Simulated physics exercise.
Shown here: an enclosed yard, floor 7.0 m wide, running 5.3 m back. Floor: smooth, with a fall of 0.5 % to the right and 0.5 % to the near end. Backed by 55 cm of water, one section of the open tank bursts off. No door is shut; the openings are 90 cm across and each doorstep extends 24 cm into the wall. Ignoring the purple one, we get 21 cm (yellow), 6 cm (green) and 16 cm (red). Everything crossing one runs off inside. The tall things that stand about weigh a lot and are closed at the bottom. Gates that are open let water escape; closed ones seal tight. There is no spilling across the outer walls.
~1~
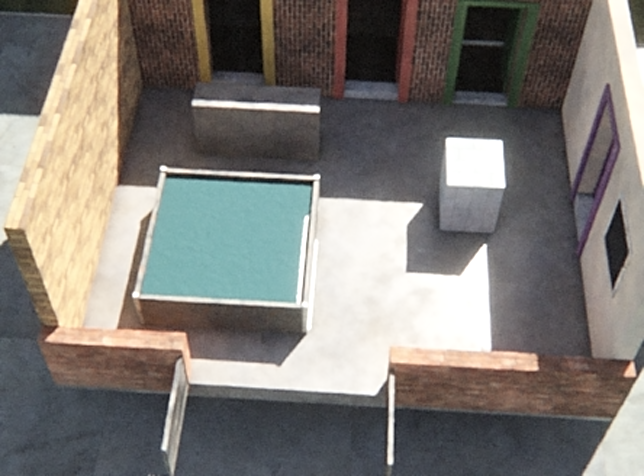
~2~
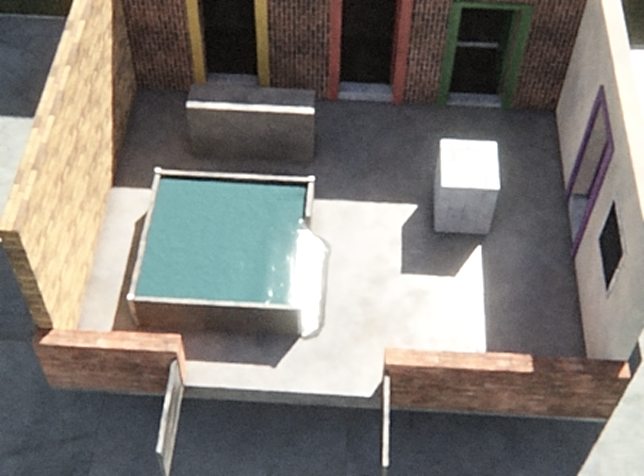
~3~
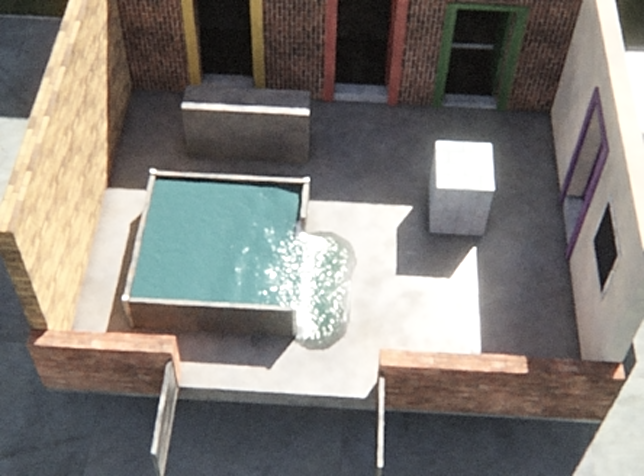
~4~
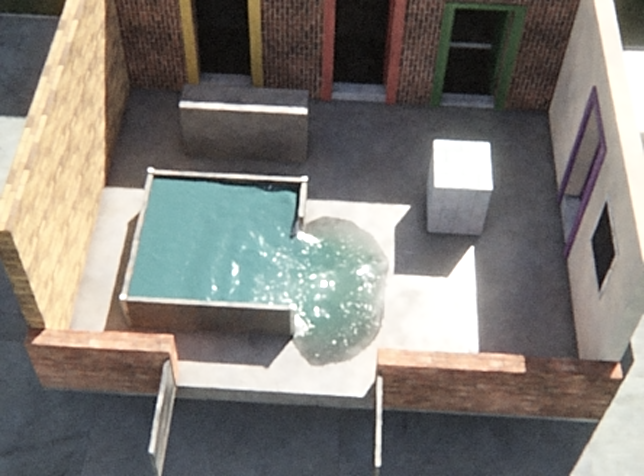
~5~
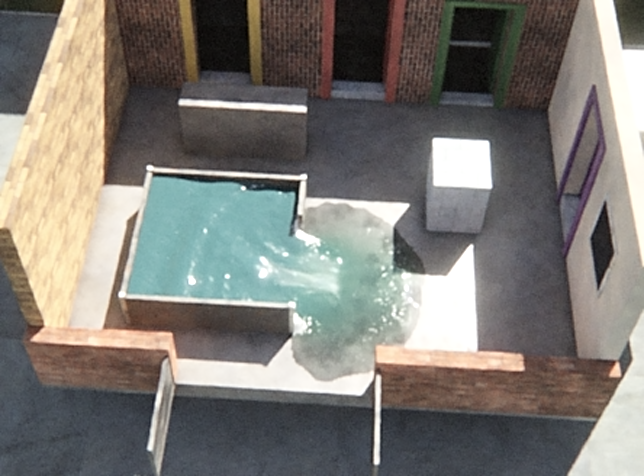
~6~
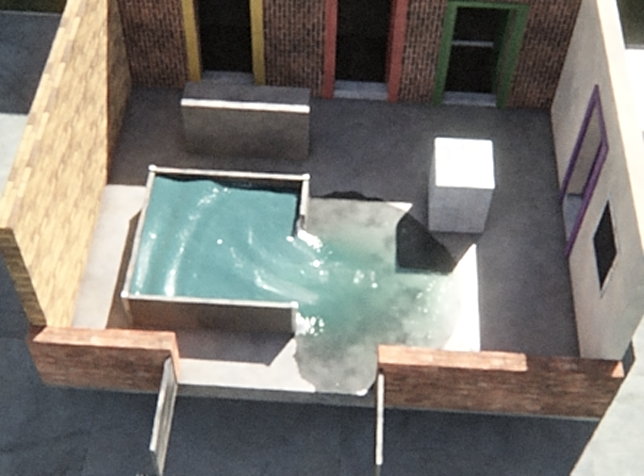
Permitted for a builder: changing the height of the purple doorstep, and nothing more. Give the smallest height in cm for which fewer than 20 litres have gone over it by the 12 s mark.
About 17 cm.
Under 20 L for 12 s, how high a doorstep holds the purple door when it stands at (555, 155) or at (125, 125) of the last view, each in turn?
Roughly 11.0 cm, then roughly 7.0 cm.
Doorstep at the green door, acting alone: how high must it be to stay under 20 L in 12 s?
At the green door it takes roughly 13.0 centimetres.
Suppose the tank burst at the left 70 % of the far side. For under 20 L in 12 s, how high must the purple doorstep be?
Then the minimum is about 5.5 cm.
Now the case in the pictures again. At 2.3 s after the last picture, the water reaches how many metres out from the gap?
Distance from gap: Approx. 5.4 m.
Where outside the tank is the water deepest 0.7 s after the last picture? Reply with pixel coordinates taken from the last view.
(309, 307).
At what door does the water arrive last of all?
The yellow one.
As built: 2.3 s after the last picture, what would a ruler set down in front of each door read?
Centimetres: Yellow = 0, green = 1, purple = 22, red = 0.
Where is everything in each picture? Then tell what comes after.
In the first frame, still water, 55 cm deep, in the open tank at (231, 238); the purple door at (592, 182) is dry.
In the second frame, the gap is at (302, 279), the front 0.3 m out at (323, 264); the back of the open tank holds 55 cm.
In the third frame, the front is at (344, 315), 0.7 m from the gap at (297, 281); 1.2 m2 of floor is wet, 55 cm left at the back.
In the fourth frame, the gap is at (295, 280), the front 1.2 m out at (382, 275); the back of the open tank holds 55 cm.
In the fifth frame, the gap is at (294, 278), the front 1.8 m out at (418, 279); the back of the open tank holds 55 cm.
In the sixth frame, the gap is at (297, 278), the front 2.3 m out at (458, 285); the back of the open tank holds 52 cm; the purple door at (580, 183), 4.2 m from the gap, is still 1.9 m from the nearest water.
Then, 0.7 s after the last picture water covers 35 % of the floor, deepest (29 cm) near (309, 307); it has not reached the purple door.
Then, 2.3 s after the last picture water covers 45 % of the floor, deepest (36 cm) near (573, 380); 22 cm at the purple door, 0 litres in over its 25 cm doorstep.
Then, 11.3 s after the last picture water covers 90 % of the floor, deepest (10 cm) near (126, 111); 8 cm at the purple door, 0 litres in over its 25 cm doorstep.
At the purple door as built, the water peaked near 22 cm, 2.3 s after the last picture.
Run again over the same 12 s with other heights there, 46 litres in over 13.5 cm, 14 litres over 18.5 cm. The limit of 20 litres is kept from about 17 cm up.
